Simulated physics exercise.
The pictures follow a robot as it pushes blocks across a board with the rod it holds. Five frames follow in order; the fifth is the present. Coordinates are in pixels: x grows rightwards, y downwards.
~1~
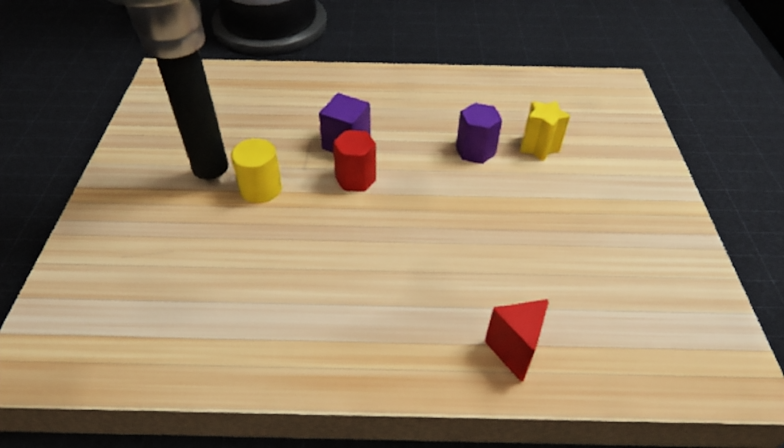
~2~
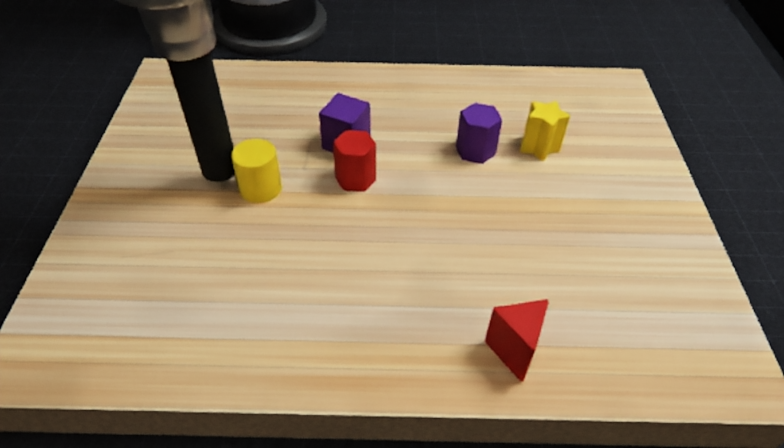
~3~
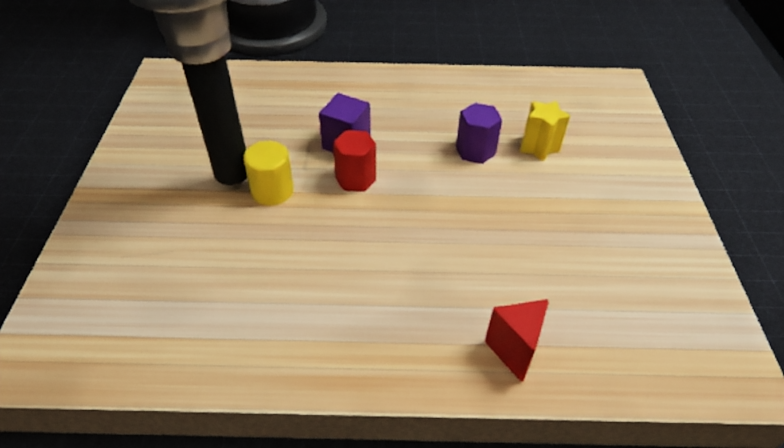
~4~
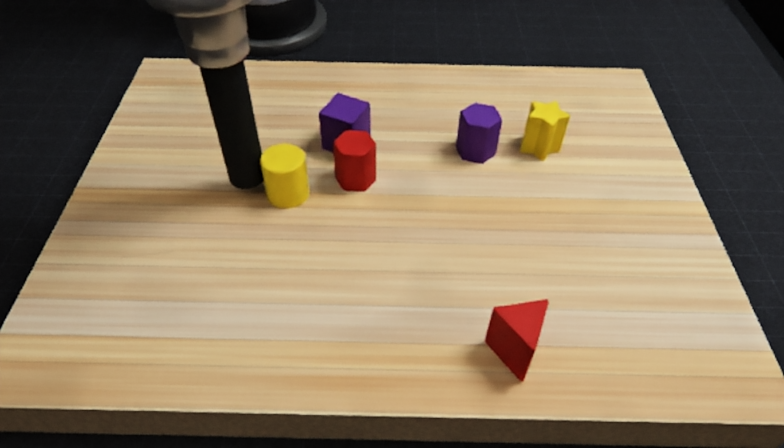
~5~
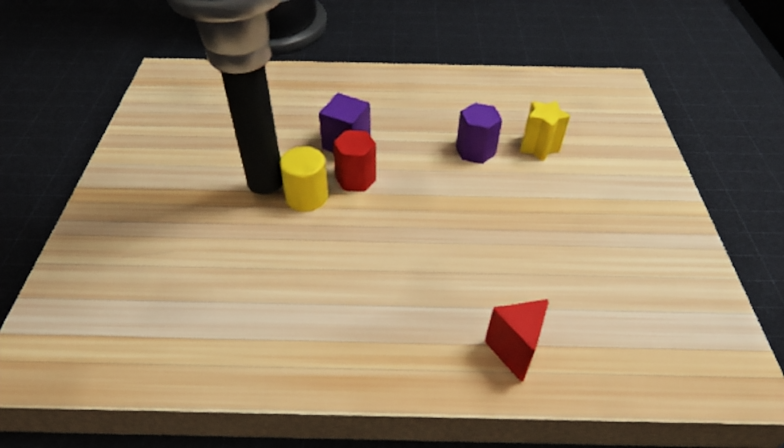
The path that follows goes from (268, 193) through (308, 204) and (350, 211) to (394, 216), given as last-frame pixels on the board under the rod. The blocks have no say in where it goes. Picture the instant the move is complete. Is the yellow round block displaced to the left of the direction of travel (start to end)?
Yes.
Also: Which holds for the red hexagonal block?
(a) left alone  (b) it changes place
The one that fits is b, it changes place.
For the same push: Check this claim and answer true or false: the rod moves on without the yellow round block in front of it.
My answer: False.
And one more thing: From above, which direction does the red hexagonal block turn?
Seen from overhead, it turns anticlockwise.
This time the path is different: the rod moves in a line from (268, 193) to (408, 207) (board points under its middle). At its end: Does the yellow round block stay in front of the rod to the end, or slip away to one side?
It keeps leading.
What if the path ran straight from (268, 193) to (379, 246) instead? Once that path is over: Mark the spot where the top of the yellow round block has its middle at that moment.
It is at (370, 169).
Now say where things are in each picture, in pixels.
In the first frame, rod tip at (211, 168); block tops, yellow round block at (253, 151); purple square piece at (345, 107); red hexagonal block at (354, 142).
In the second frame, rod at (220, 170); blocks unchanged.
In the third frame, rod at (233, 173); yellow round block at (266, 154).
In the fourth frame, rod at (248, 177); yellow round block at (282, 157).
In the fifth frame, rod at (266, 182); yellow round block at (302, 160); purple square piece at (345, 107); red hexagonal block at (354, 142).
The first path, step by step. One third of the way, rod at (308, 193); yellow round block at (347, 165); red hexagonal block at (365, 139), turned 35° anticlockwise.
Two thirds of the way, rod at (351, 200); yellow round block at (391, 167); red hexagonal block at (370, 138), turned 55° anticlockwise.
At the end, rod at (394, 205); yellow round block at (429, 163); purple square piece in place; red hexagonal block at (370, 138), turned 55° anticlockwise.
